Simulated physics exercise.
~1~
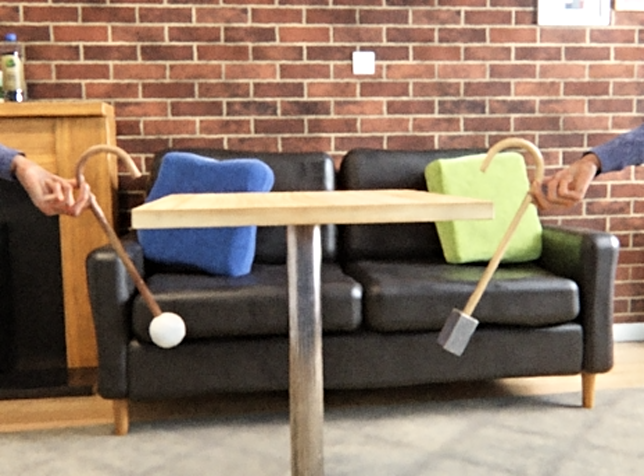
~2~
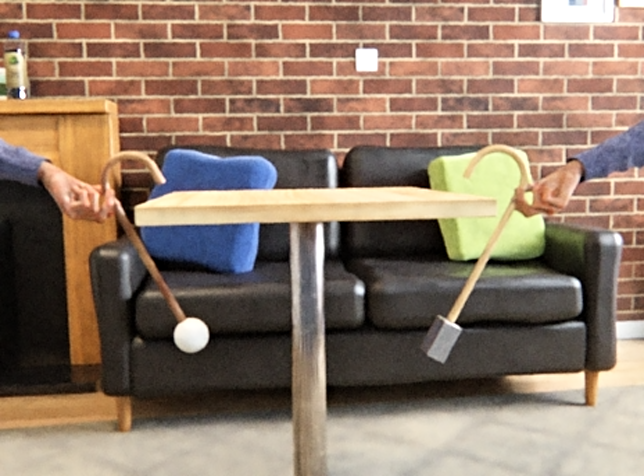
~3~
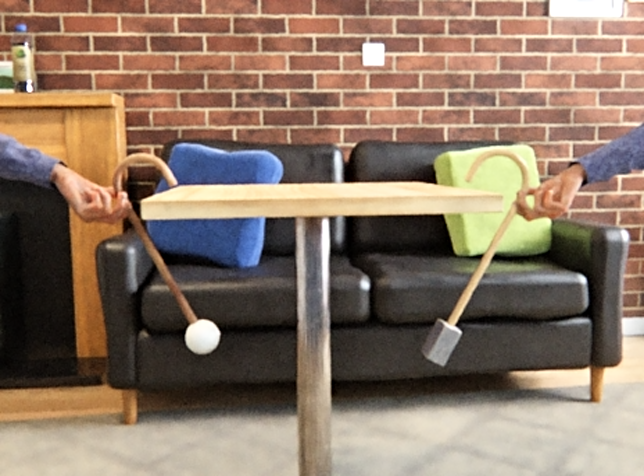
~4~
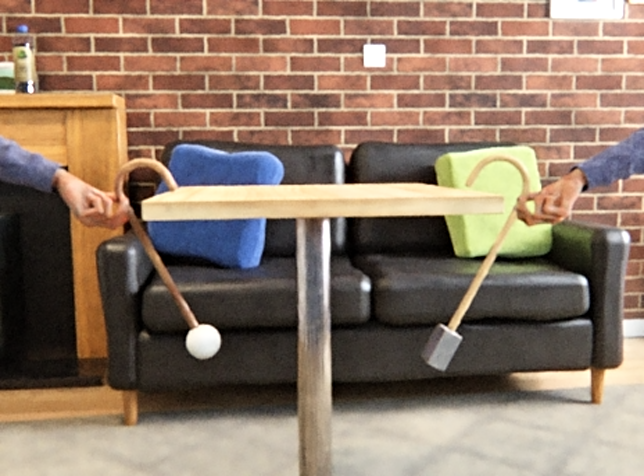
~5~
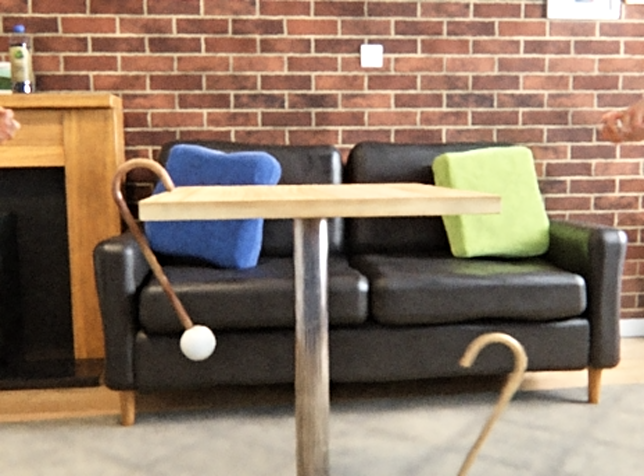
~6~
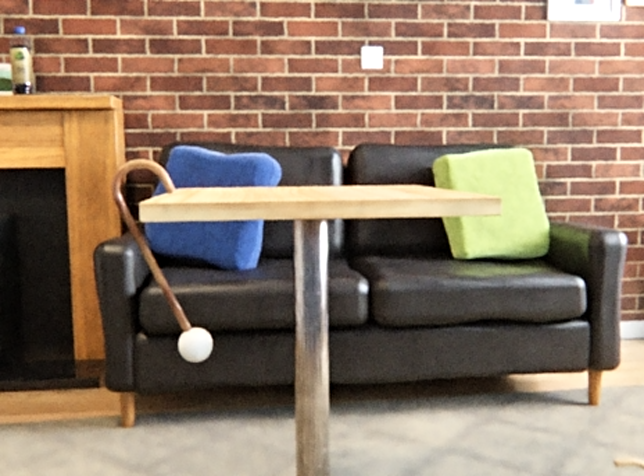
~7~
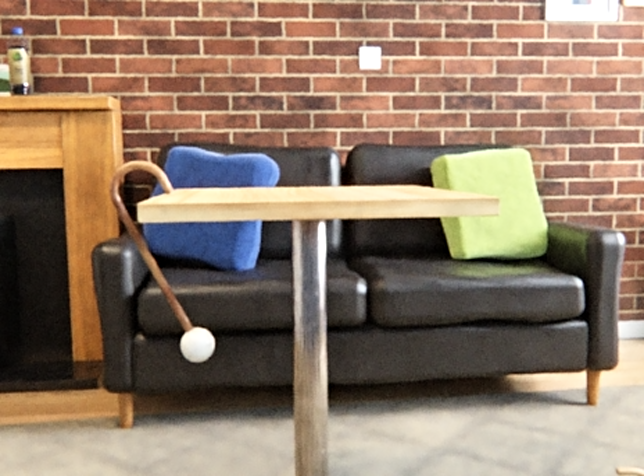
We see two hands hold curved-handled sticks, one white-ended and one grey-ended, against opposite edges of a wooden table, then let go and draw back. The white-ended one stays hooked on the left edge, while the grey-ended one drops from the right toward the floor.
